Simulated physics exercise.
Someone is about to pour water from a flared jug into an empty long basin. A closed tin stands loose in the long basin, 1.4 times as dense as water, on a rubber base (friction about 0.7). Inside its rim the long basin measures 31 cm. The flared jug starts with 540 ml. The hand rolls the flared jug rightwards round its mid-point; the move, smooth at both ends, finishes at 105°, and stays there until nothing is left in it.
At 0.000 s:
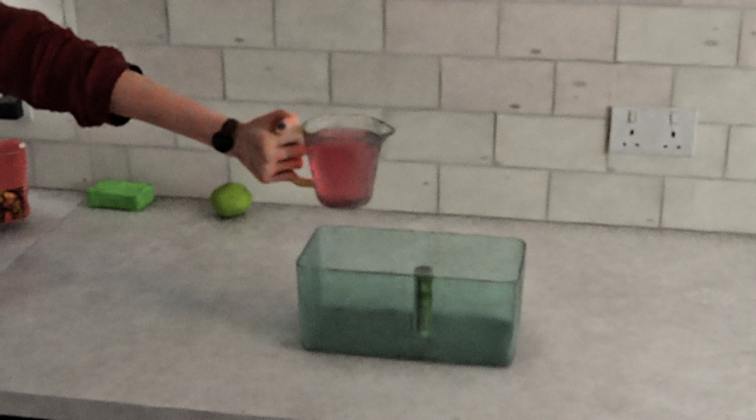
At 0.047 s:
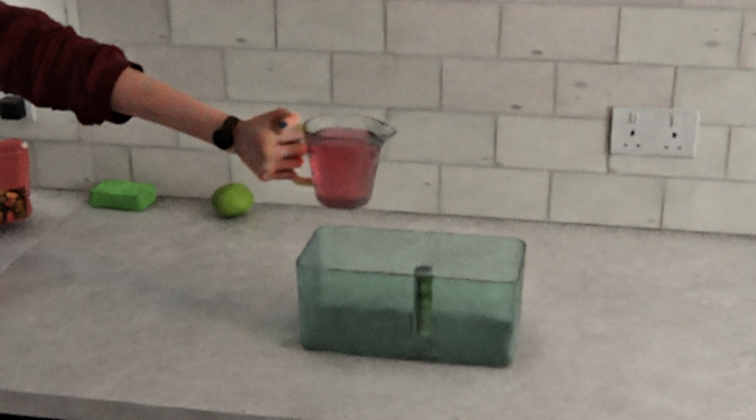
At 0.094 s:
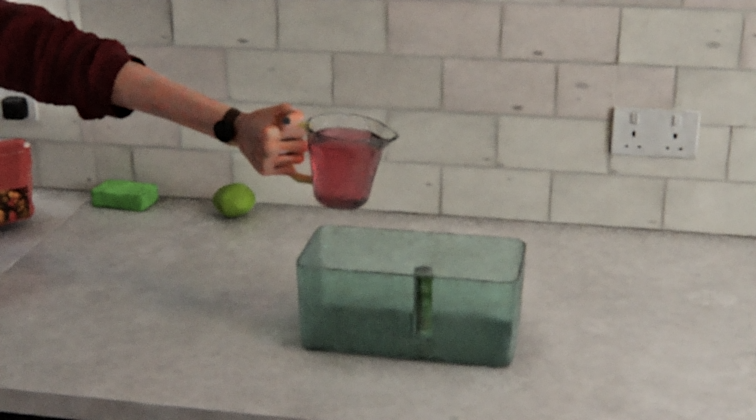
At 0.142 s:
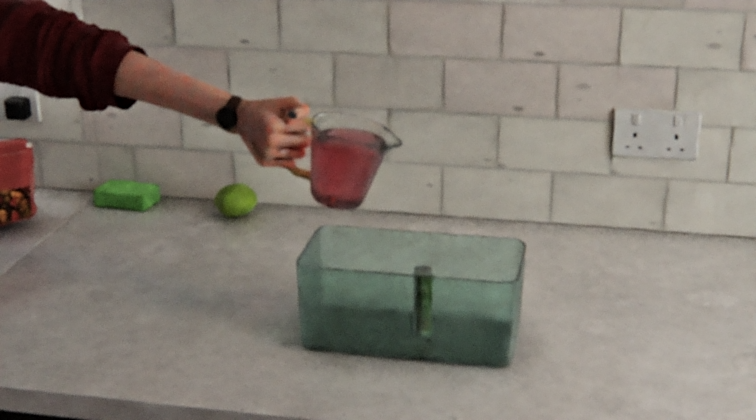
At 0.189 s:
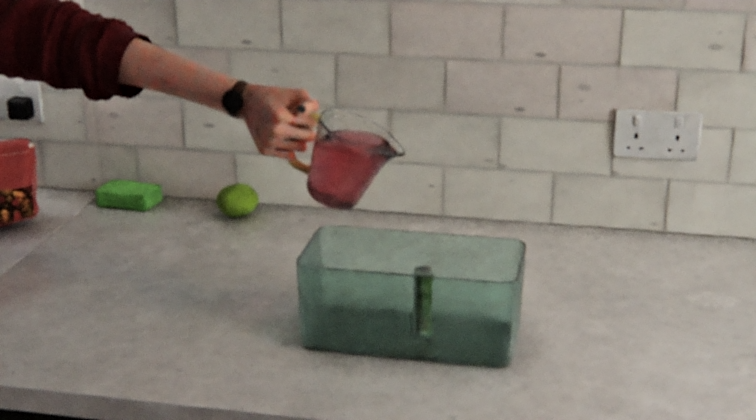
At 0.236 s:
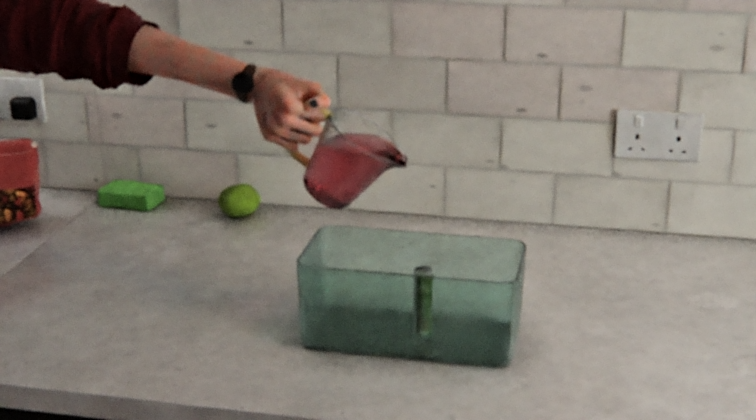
A hand holding a flared jug of pink liquid above a long, clear green basin, smoothly tilting the jug rightwards.
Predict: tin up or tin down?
It topples.
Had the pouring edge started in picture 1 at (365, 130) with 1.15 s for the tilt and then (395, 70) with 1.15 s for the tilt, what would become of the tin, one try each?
First it falls; then it remains upright.
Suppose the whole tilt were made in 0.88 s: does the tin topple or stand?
The tin falls.
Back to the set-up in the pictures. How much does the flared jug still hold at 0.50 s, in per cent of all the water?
Near 42 in a hundred.
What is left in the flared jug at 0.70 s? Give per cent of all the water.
Some 6 per cent.
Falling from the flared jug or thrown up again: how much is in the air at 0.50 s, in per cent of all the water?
Near 26 in a hundred.
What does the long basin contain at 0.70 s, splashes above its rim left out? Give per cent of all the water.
Near 86 in a hundred.
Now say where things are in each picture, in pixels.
In the first picture, tilt 0°; pouring edge (395, 131); surface from (309, 135) to (382, 139); the long basin's rim runs from (307, 246) to (523, 261); the tin's top is at (424, 272).
In the second picture, tilt 1°; pouring edge (396, 132); surface from (309, 134) to (382, 140).
In the third picture, tilt 6°; pouring edge (399, 136); surface from (312, 133) to (384, 141).
In the fourth picture, tilt 13°; pouring edge (402, 144); surface from (316, 134) to (388, 144).
In the fifth picture, tilt 22°; pouring edge (405, 154); surface from (319, 138) to (396, 148).
In the sixth picture, tilt 33°; pouring edge (407, 165); surface from (318, 145) to (401, 156); 1 per cent is over the edge.
Then, 0.50 s in, the tilt is 96° and 43 per cent is still to pour; the tin stands where it began.
Then, 0.70 s in, the tilt is 105° and 6 per cent is still to pour; the tin leans 5°.
Then, 0.90 s in, the tilt is 105° and 0 per cent is still to pour; the tin lies on its side.
Then, 1.12 s in, the tilt is 105° and 0 per cent is still to pour; the tin lies on its side.
Finally, the tin lies on its side.
